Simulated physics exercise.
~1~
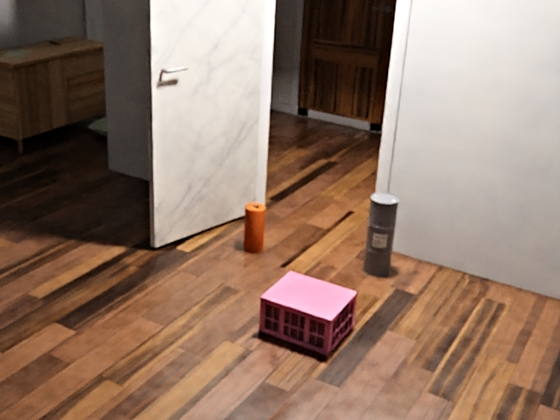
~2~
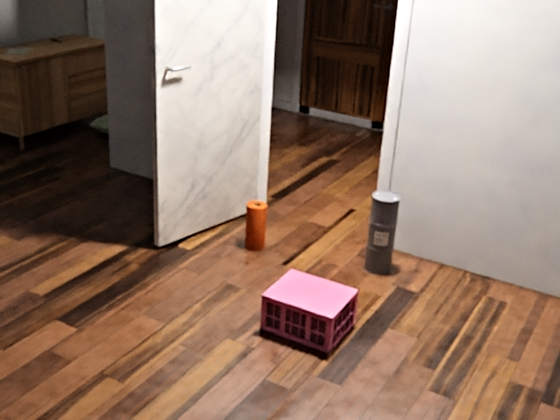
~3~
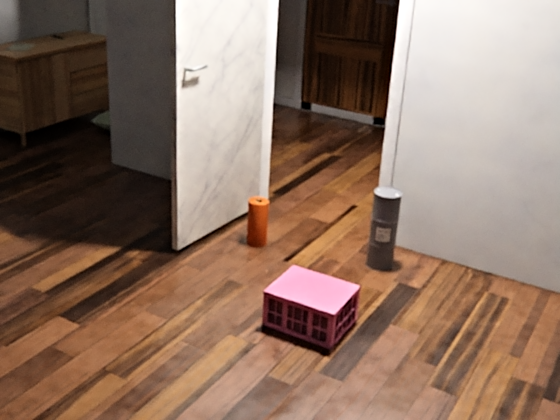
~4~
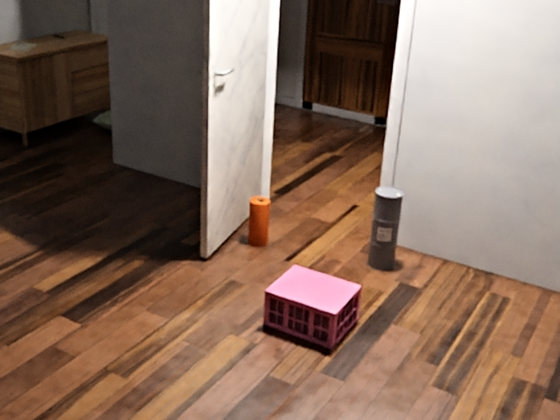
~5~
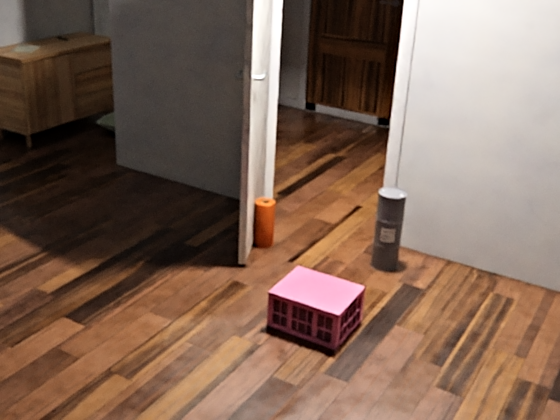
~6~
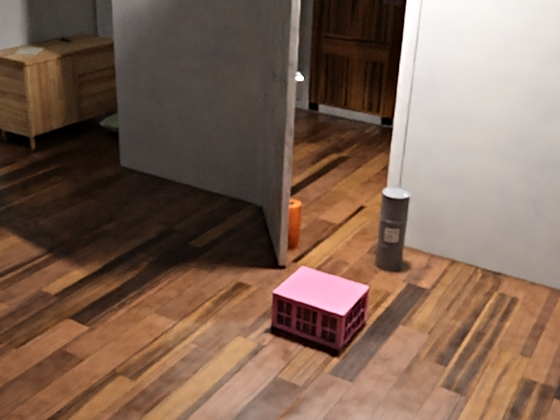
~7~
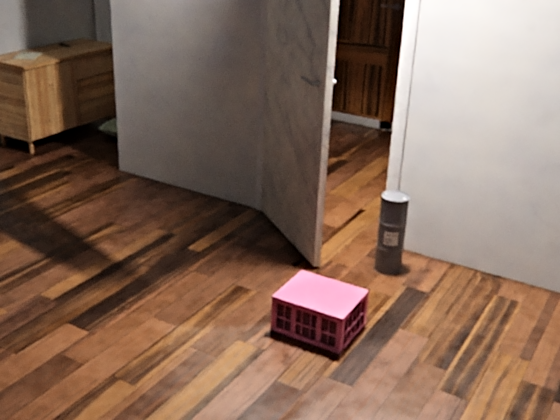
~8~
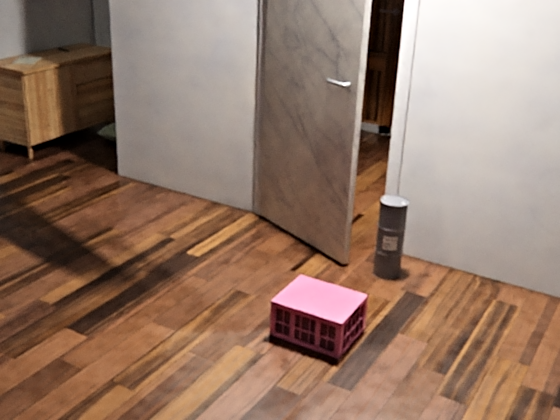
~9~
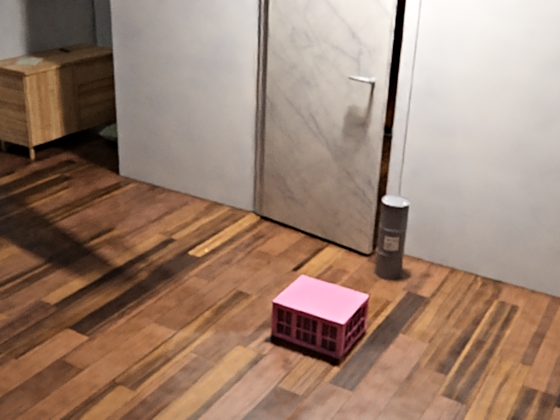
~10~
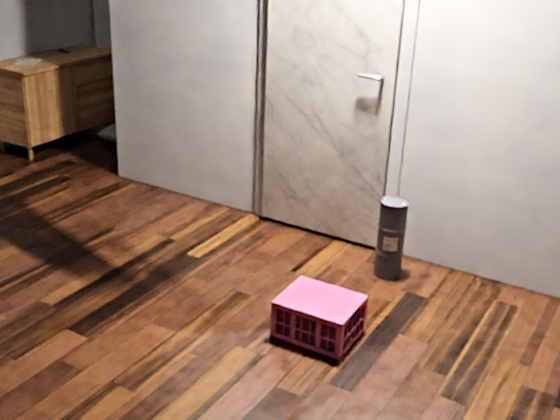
A marble-patterned door swings shut, pushing an orange roll right and out of view behind it.
